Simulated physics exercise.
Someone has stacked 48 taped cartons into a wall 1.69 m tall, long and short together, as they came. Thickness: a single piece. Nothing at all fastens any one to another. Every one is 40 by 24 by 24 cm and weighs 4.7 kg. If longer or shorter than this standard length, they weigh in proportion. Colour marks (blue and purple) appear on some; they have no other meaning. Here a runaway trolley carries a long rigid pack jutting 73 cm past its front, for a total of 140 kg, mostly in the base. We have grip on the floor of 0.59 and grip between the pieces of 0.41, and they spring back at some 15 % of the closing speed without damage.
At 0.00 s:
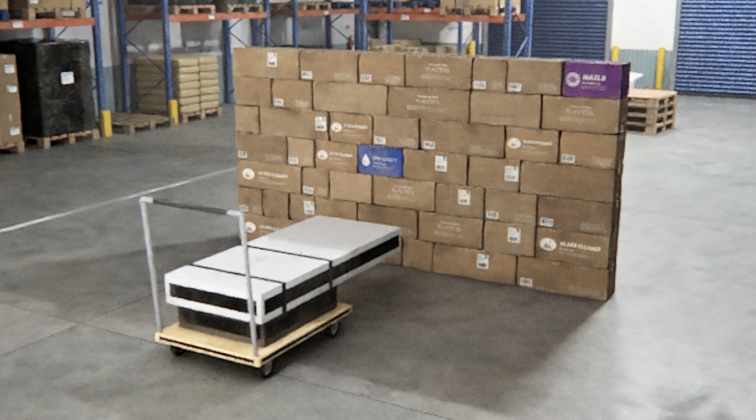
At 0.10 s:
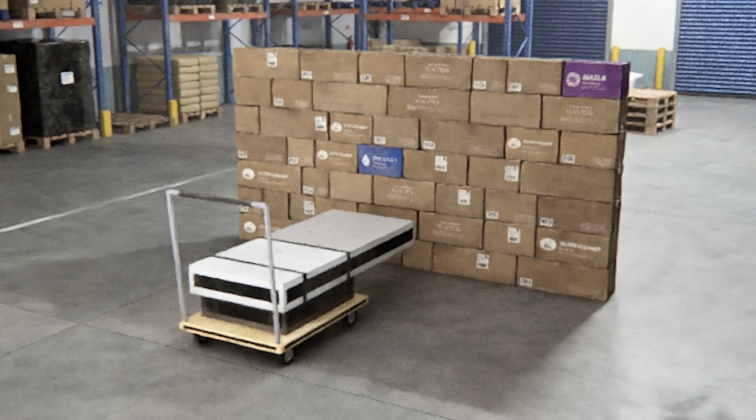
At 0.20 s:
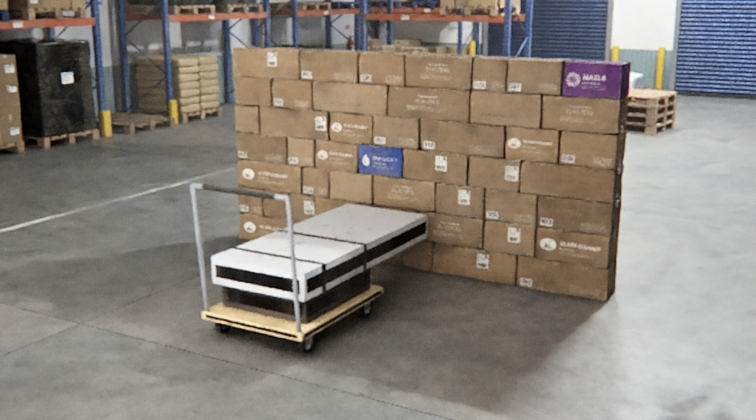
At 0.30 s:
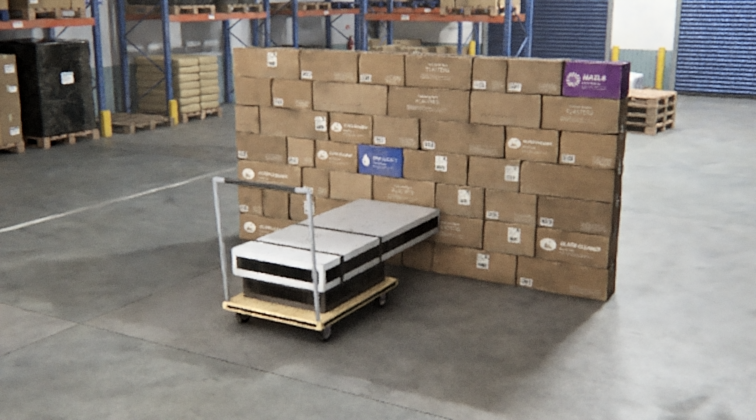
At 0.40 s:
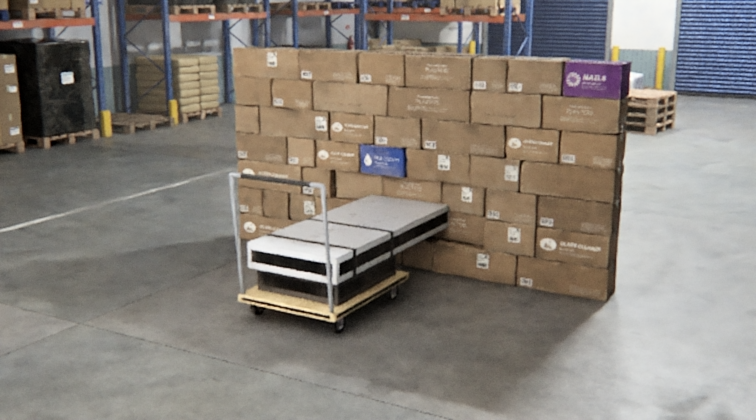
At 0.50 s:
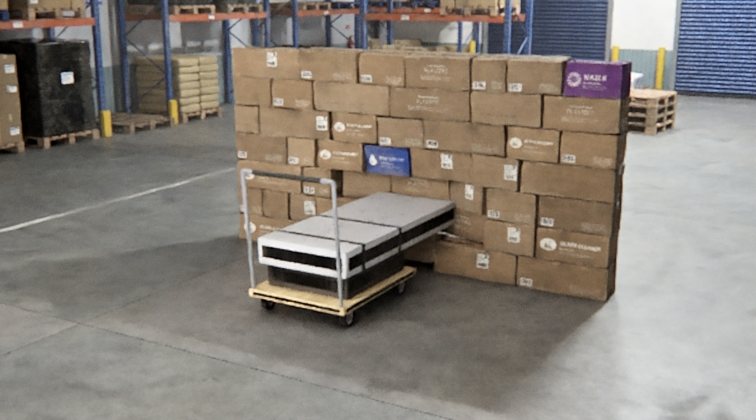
To begin with, a flatbed cart carrying a long, white-topped load stands before a wall of stacked brown cartons, with one blue and one purple among them. The cart rolls rightward until the load meets the wall, then pushes in, shifting nearby cartons and tilting the blue one slightly.
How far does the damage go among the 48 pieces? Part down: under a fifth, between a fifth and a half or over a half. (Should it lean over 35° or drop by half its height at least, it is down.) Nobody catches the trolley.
Most go down, above one half.
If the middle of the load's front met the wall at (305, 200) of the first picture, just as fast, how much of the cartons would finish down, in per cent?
I'd put it at around 40 percent.
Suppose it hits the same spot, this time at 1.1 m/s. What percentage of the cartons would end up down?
About 0%.
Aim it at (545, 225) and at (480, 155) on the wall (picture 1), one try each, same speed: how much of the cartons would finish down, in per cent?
30 then 40 %.
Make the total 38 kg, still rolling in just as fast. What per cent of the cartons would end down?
Estimate: Near 0 per cent down.
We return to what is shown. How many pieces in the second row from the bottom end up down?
The number that finish down is 2.
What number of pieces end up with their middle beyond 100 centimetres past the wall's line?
Around 16 of them.
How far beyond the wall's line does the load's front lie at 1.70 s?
At that instant, about 85 cm beyond.
Around 0.96 s, load 72 cm past the wall's line, still rolling; 3 of the 48 cartons down; blue carton tipped 28°, 11 cm lower.
Around 1.70 s, load 84 cm past the wall's line, still rolling; 15 of the 48 cartons down; purple carton tipped 4°; blue carton 20 cm lower.
Around 2.36 s, load 84 cm past the wall's line, stopped; 22 of the 48 cartons down; purple carton on its side; blue carton 20 cm lower.
Around 3.46 s, load 83 cm past the wall's line, still rolling; 28 of the 48 cartons down; purple carton on its side; blue carton tipped 37°, 21 cm lower.
Finally (4.5 s), load 82 cm past the wall's line, stopped; 28 of the 48 cartons down; purple carton on its side; blue carton tipped 73°, 46 cm lower. That is 58 per cent. Seen by the last camera, middles, purple carton near (629, 227), blue carton near (417, 190).
